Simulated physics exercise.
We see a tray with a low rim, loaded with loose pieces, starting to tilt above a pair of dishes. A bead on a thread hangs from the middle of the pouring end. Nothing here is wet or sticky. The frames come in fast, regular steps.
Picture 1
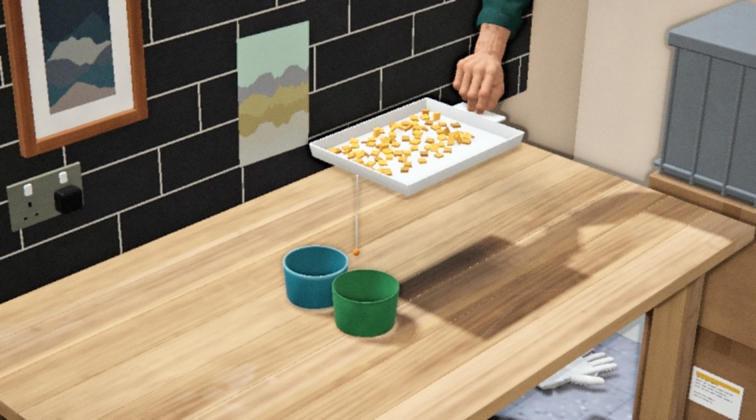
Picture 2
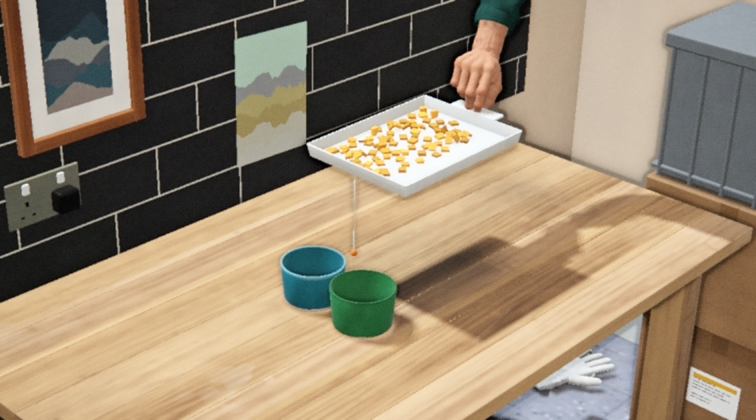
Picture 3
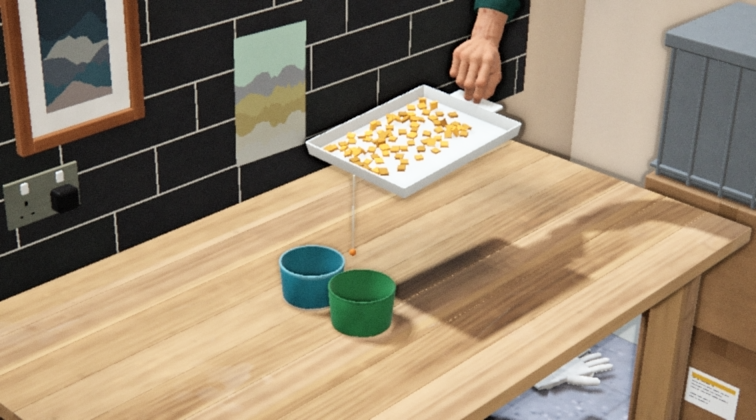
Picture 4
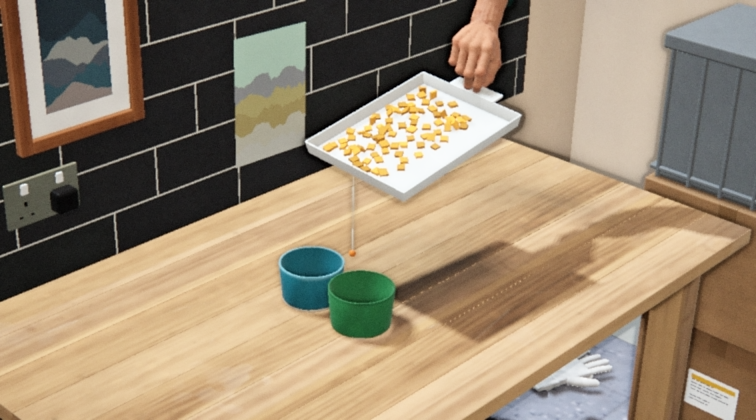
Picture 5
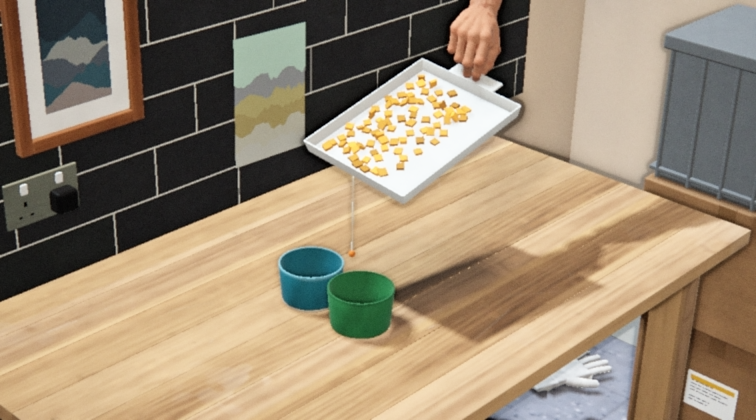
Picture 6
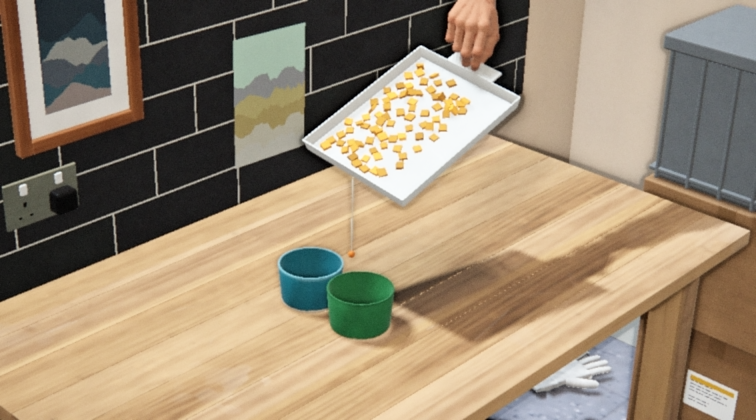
Hand tilting a white tray of small crackers toward its lower right corner, above blue and green dishes on a wooden table.
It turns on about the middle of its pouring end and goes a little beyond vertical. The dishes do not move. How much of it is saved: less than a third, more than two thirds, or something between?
They take between a third and two thirds between them.
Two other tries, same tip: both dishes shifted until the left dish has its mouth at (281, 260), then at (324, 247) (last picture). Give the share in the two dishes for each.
About 20 and 30 per cent.
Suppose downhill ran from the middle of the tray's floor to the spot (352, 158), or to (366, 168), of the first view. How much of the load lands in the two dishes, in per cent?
Near 30 % and 80 %.
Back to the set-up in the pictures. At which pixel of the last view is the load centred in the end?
Roughly at (377, 323).
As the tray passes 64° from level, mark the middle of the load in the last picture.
Around (385, 165).
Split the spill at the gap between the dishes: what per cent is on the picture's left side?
Roughly 10 in a hundred.
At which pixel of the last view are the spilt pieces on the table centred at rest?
Close to (416, 331).
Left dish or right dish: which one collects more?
That is the right-hand dish.
Soon, tray tipped steeply; all on the tray.
A while on, tray tipped past a quarter turn; about a third on the tray; about a quarter in the right dish; a small part outside both; about a quarter in the air.
Towards the end, tray tipped past a quarter turn; about half in the right dish; about half outside both.
Finally, tray tipped past a quarter turn; about half in the right dish; none in the left dish; about half outside both.
